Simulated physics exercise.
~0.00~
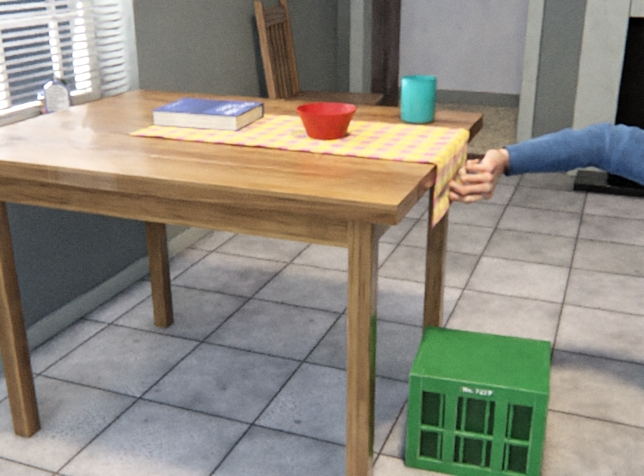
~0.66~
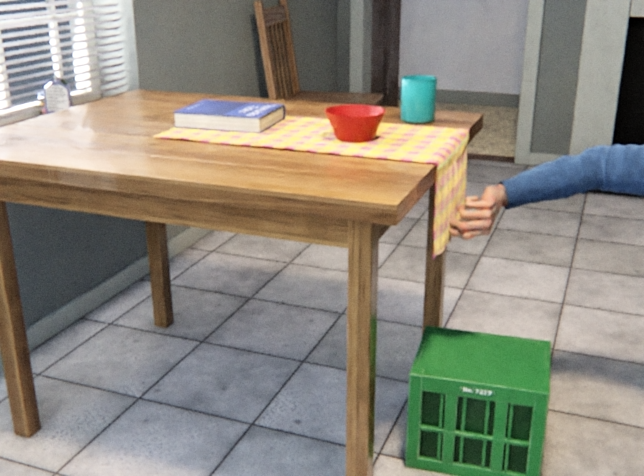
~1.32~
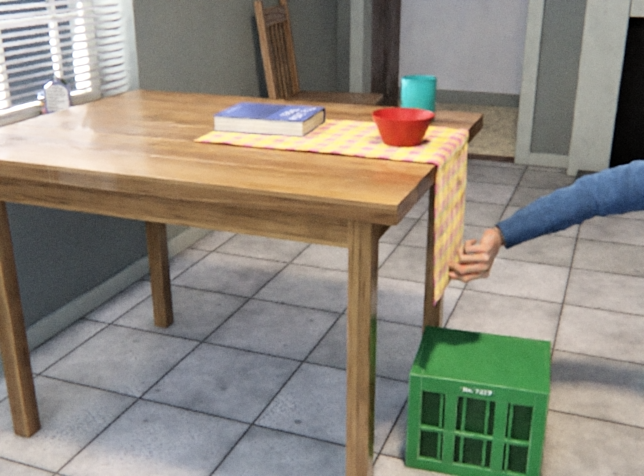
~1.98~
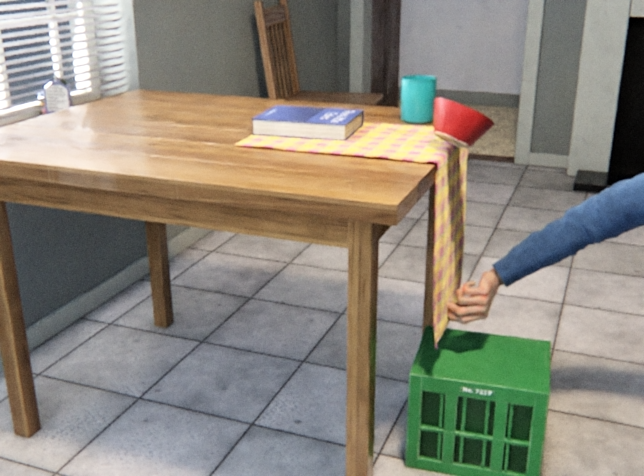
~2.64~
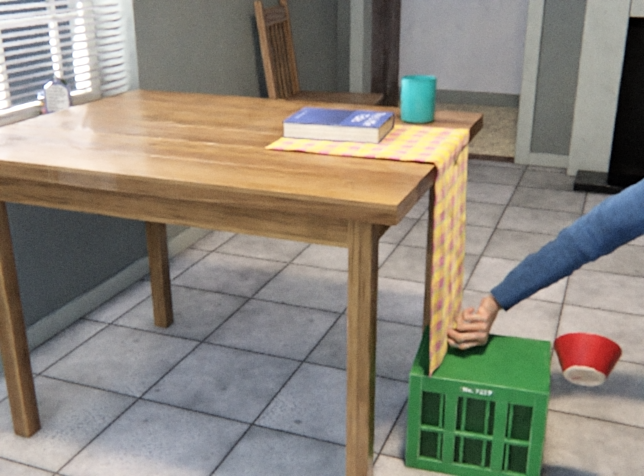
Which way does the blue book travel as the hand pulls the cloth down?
The blue book travels to the right, carried along the table on the cloth.
A yellow checked cloth lies along the end of a wooden table, with a blue book and a red bowl resting on it and a turquoise mug standing behind. A hand at the right grips the hanging end and draws it down toward a green crate on the tiled floor. The book and the bowl ride along to the right as the cloth slides. The bowl reaches the table's end, tips over the edge and drops. Finally the hem meets the crate, the bowl is down beside it, and the book and the unmoved mug remain on the table.
